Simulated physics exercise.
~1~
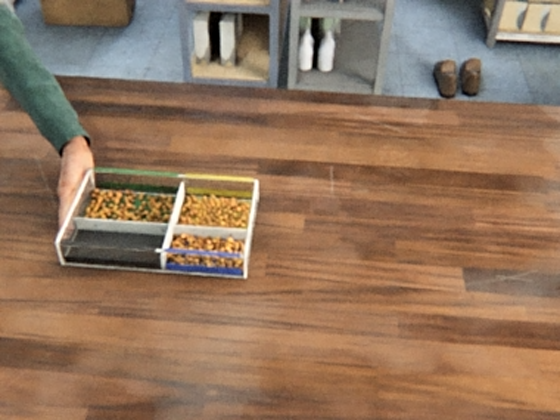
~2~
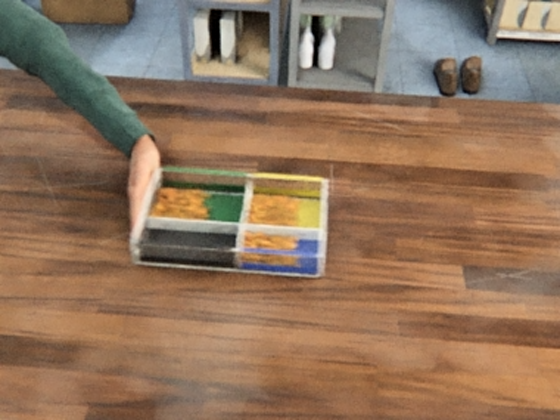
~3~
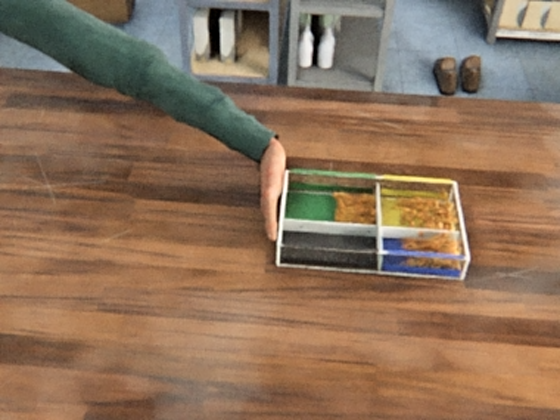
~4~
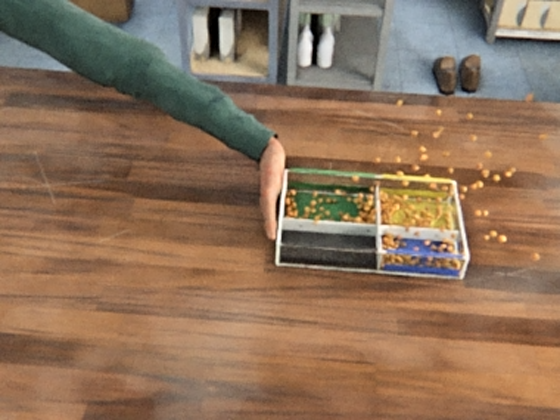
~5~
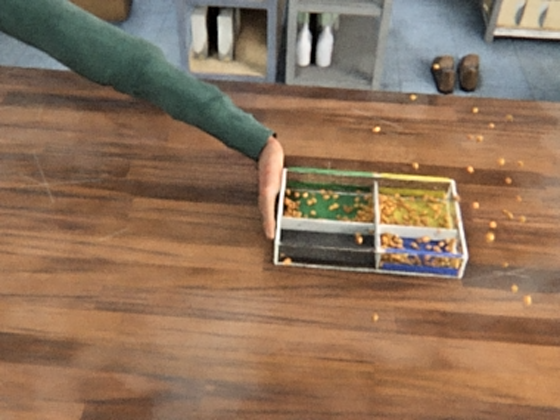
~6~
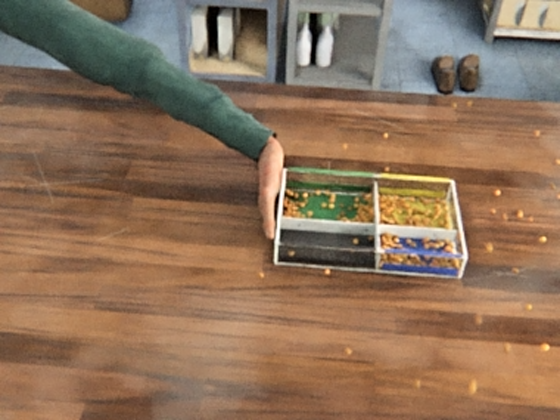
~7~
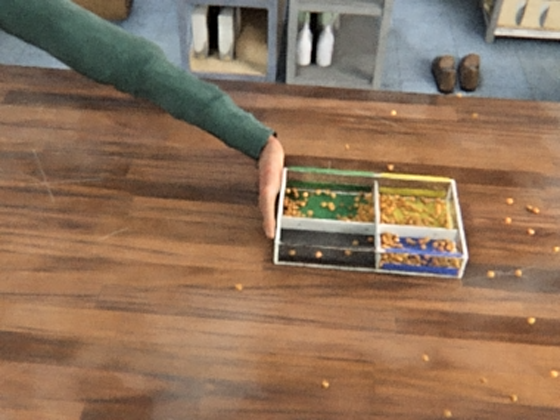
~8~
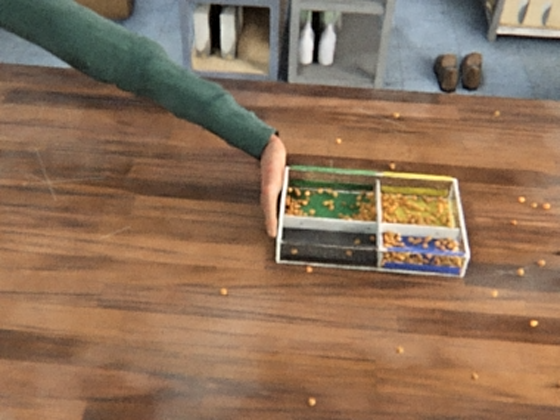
Divided clear tray of roasted chickpeas sliding right under a green-sleeved hand, stopping abruptly and spilling some pieces across the wooden surface.
